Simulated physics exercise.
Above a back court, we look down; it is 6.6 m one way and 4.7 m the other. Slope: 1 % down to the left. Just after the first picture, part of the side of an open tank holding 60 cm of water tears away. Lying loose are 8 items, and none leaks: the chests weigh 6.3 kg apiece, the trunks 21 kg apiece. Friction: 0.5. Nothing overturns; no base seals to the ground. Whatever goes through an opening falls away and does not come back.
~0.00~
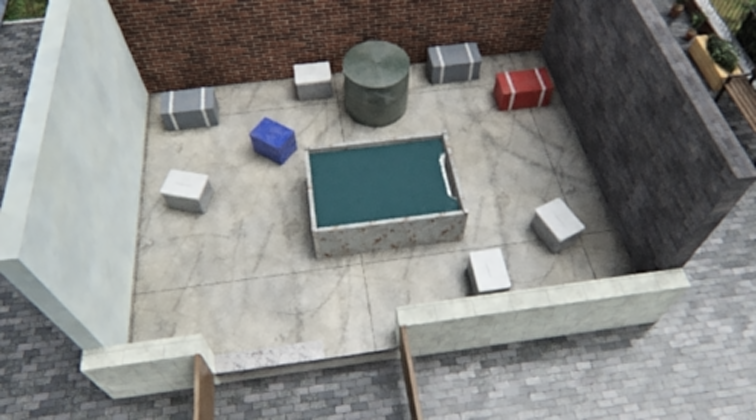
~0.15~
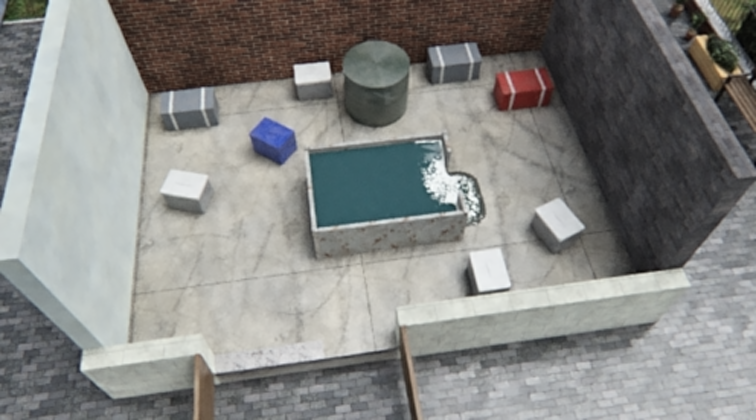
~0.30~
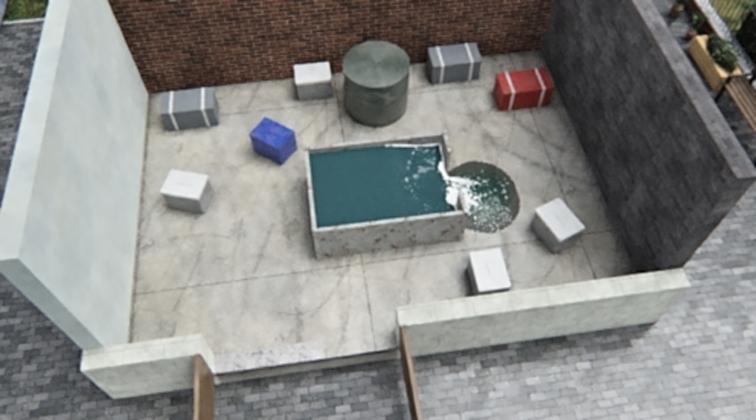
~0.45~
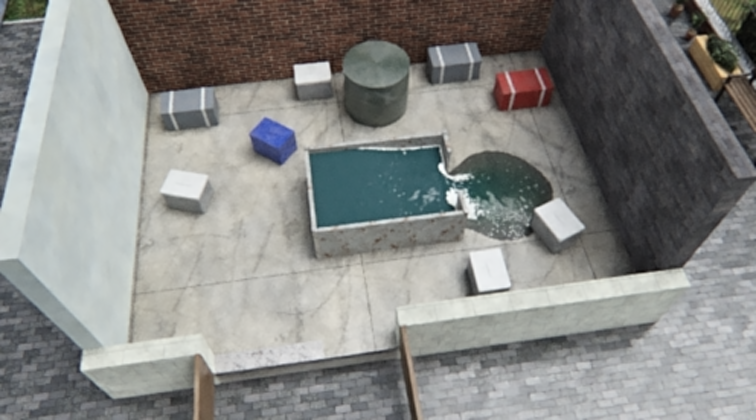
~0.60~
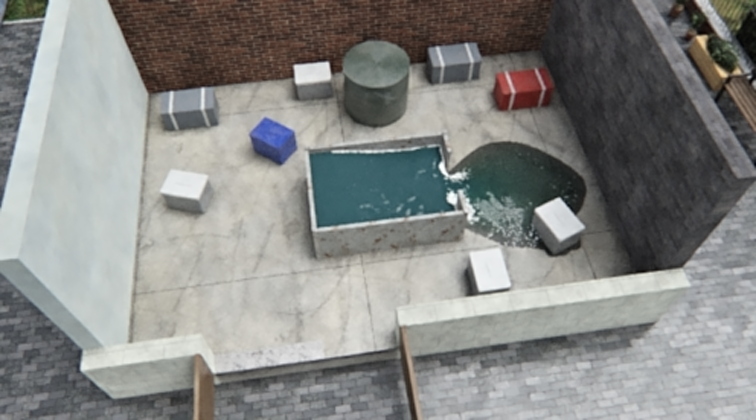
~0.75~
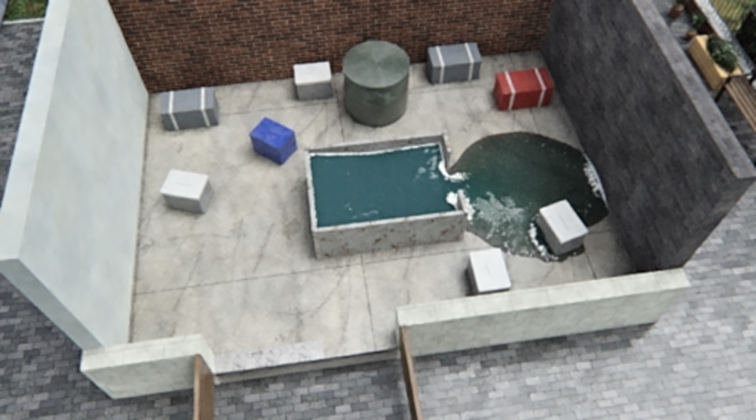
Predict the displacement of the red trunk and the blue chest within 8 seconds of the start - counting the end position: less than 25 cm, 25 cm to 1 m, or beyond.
The red trunk will be over a metre off; the blue chest will be roughly where it started.
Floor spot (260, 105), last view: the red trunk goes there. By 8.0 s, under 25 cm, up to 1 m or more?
Well, it rests almost unmoved.
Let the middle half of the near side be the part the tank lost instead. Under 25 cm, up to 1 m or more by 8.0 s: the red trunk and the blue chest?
Outcome - red trunk: Modest displacement, blue chest: No real movement.
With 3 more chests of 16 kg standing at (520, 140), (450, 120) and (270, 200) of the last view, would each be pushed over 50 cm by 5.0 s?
Answers, first to last: Exceeding, not exceeding, not exceeding.
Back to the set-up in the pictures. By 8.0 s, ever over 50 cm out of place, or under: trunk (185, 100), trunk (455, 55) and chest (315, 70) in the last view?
Item by item, they came out below the mark, above the mark and above the mark.
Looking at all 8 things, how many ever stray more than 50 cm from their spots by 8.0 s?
By my tally, 5.
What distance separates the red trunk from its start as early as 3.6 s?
By that time, close to 80 cm.
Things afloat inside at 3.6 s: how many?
Count: 2.
After 1.6 s the red trunk is near (524, 79), 0.0 m from its start, aground; the blue chest is near (272, 132), 0.0 m from its start, aground; 0 of 8 are out; 1 afloat.
After 3.6 s the red trunk is near (469, 68), 0.9 m from its start, afloat; the blue chest is near (272, 132), 0.0 m from its start, aground; 0 of 8 are out; 2 afloat.
After 5.6 s the red trunk is near (468, 91), 0.9 m from its start, aground; the blue chest is near (272, 132), 0.0 m from its start, aground; 0 of 8 are out; 2 afloat.
After 8.0 s the red trunk is near (468, 133), 1.4 m from its start, aground; the blue chest is near (265, 134), 0.1 m from its start, aground; 0 of 8 are out; 2 afloat.
